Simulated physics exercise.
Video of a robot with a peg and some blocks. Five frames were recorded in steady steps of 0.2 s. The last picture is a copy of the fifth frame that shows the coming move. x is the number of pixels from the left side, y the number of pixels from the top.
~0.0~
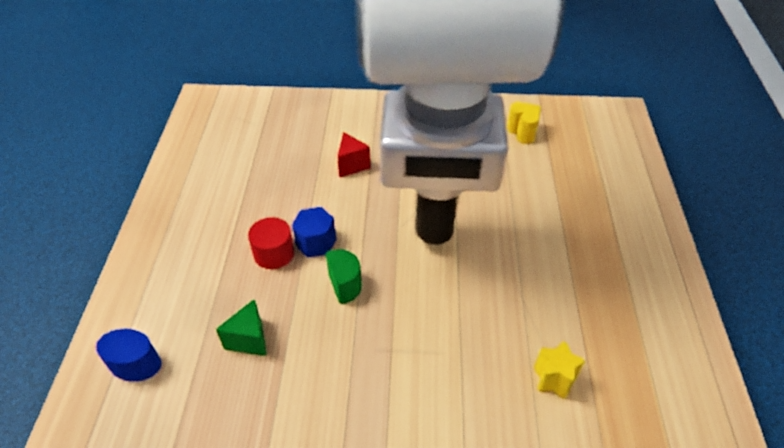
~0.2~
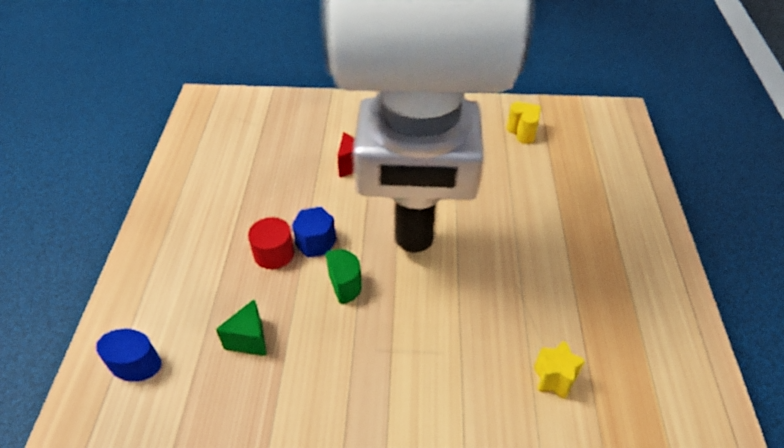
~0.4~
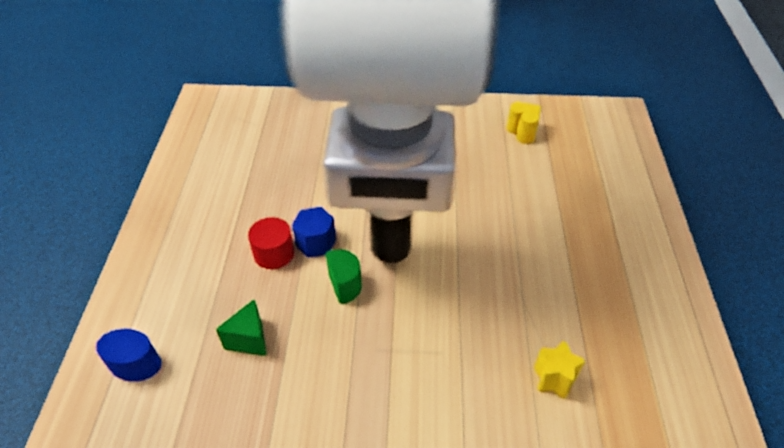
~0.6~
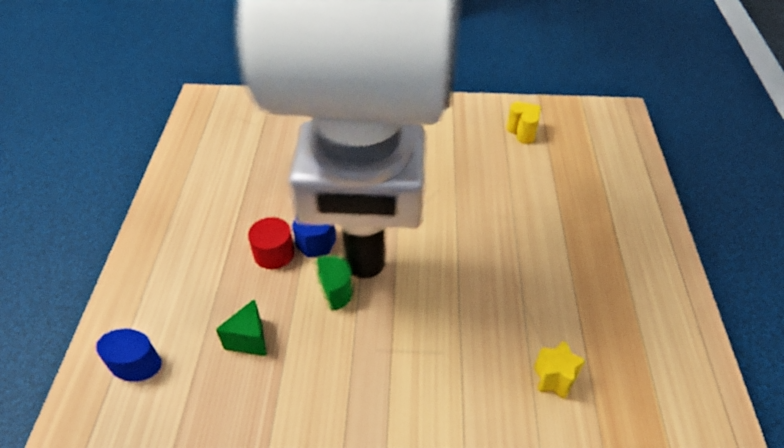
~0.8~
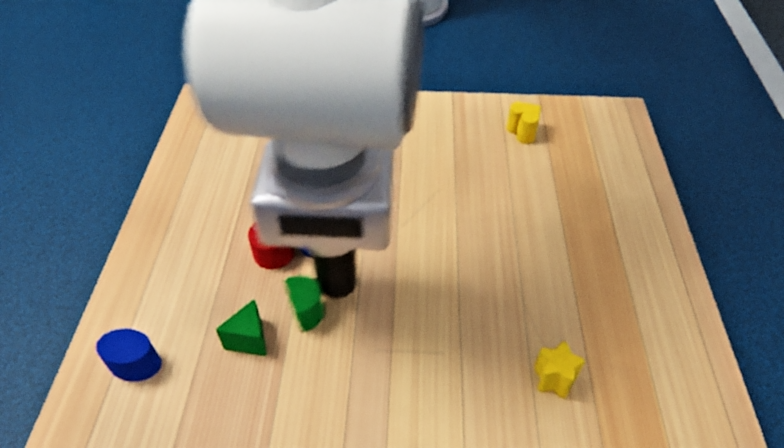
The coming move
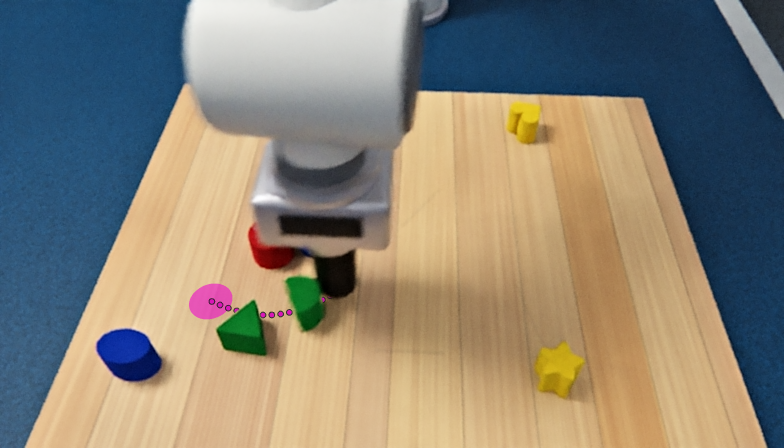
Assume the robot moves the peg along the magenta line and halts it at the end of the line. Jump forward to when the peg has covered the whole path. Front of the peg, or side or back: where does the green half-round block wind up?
It slides aside on the way.
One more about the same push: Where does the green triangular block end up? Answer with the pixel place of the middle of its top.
The green triangular block ends near (196, 349).
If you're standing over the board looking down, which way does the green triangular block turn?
Counterclockwise from above.
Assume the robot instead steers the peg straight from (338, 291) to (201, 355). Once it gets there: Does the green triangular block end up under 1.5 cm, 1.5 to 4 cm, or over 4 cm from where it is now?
That block covers upwards of 4 cm.
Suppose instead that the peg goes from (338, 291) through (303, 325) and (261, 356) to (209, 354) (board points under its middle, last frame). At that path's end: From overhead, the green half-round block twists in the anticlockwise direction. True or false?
That is false.
Path on the board, from (338, 291) via (297, 310) and (251, 314), ending at (211, 301).
What follows on the original path. One third of the way, peg at (294, 301); green triangular block at (232, 326); green half-round block at (260, 315).
Two thirds of the way, peg at (248, 304); green triangular block at (199, 347), turned 45° anticlockwise; green half-round block at (219, 324), turned 35° anticlockwise.
At the end, peg at (207, 291); green triangular block at (196, 349), turned 50° anticlockwise; green half-round block at (213, 324), turned 45° anticlockwise; blue six-sided block in place.
